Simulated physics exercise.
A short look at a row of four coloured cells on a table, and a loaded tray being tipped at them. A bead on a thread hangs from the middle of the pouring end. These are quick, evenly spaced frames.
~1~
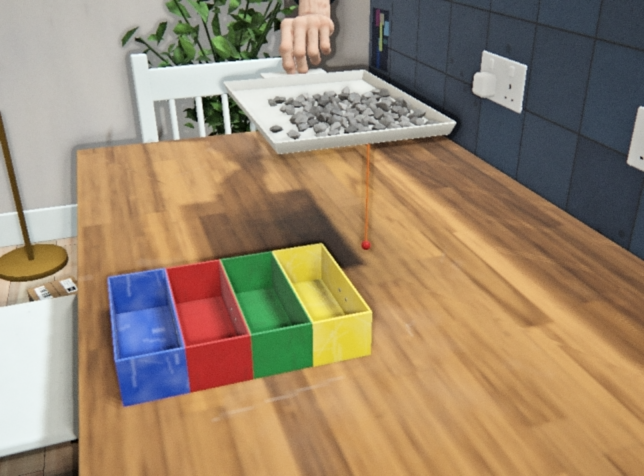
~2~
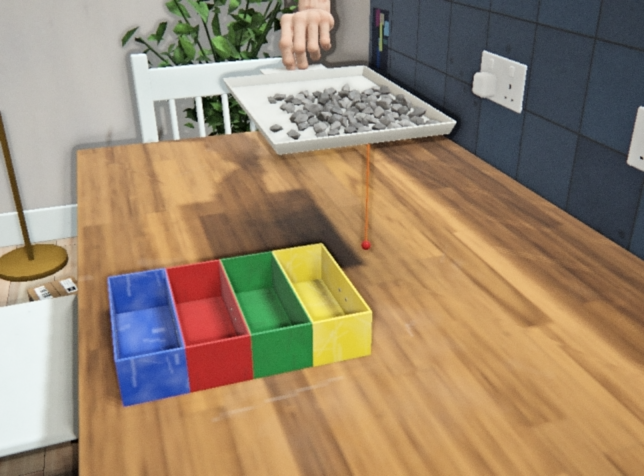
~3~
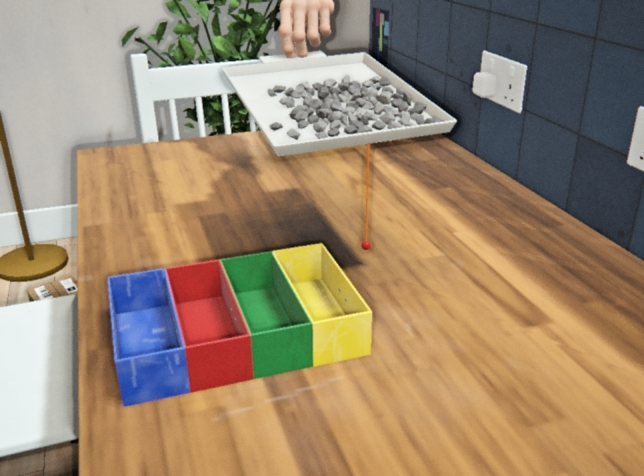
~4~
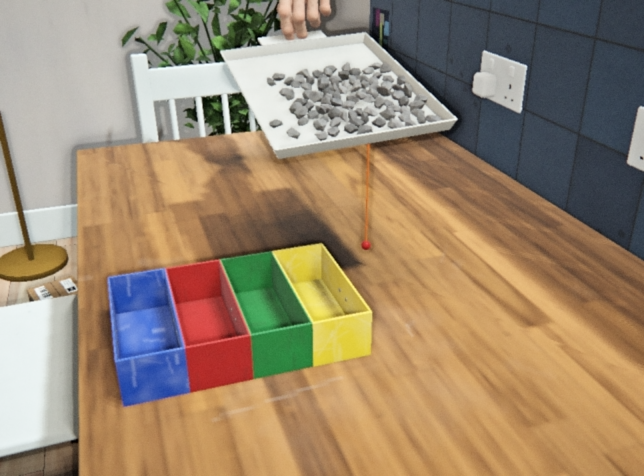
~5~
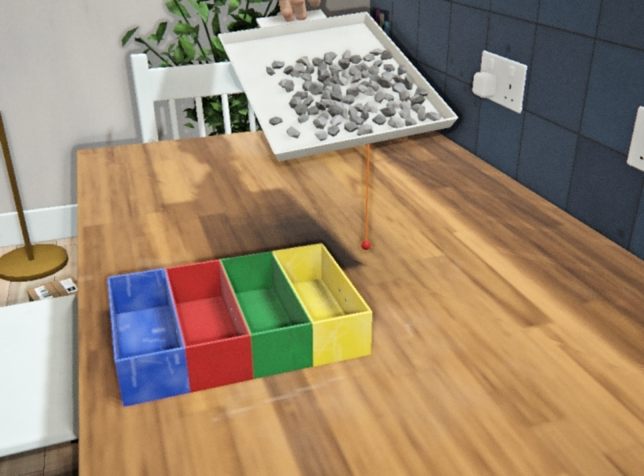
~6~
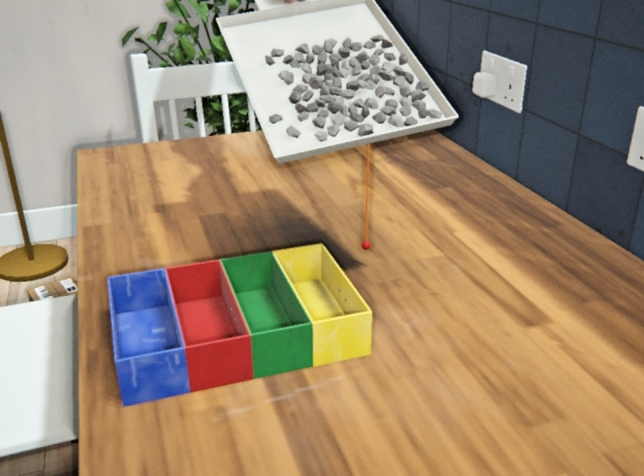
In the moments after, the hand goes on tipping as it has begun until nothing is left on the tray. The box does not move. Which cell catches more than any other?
Most goes to the yellow cell.
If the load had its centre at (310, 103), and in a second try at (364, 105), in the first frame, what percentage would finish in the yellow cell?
First some 40, then 40 per cent.
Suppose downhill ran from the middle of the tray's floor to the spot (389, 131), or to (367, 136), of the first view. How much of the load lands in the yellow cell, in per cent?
In turn 0 and 10 in a hundred.
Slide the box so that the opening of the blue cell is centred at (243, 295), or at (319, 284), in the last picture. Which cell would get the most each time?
One: The red cell. Two: The blue cell.
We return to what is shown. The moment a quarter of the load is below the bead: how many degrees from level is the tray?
Near 85 degrees.
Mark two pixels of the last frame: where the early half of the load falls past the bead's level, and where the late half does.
Early half (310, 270), late half (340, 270).
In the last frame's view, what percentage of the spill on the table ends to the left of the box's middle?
Roughly 0 in a hundred.
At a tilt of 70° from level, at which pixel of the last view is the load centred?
At about (336, 129).
Just after the last frame, tray tipped steeply; almost all on the tray; just a few in the green cell; about a tenth falling or outside the box.
A moment on, tray tipped past a quarter turn; roughly half in the yellow cell; roughly a quarter in the green cell; roughly a quarter falling or outside the box.
Further on, tray tipped past a quarter turn; roughly half in the yellow cell; roughly a quarter in the green cell; roughly a quarter falling or outside the box.
When it is over, tray tipped past a quarter turn; roughly half in the yellow cell; roughly a quarter in the green cell; not one in the blue cell; not one in the red cell; roughly a quarter outside the box.
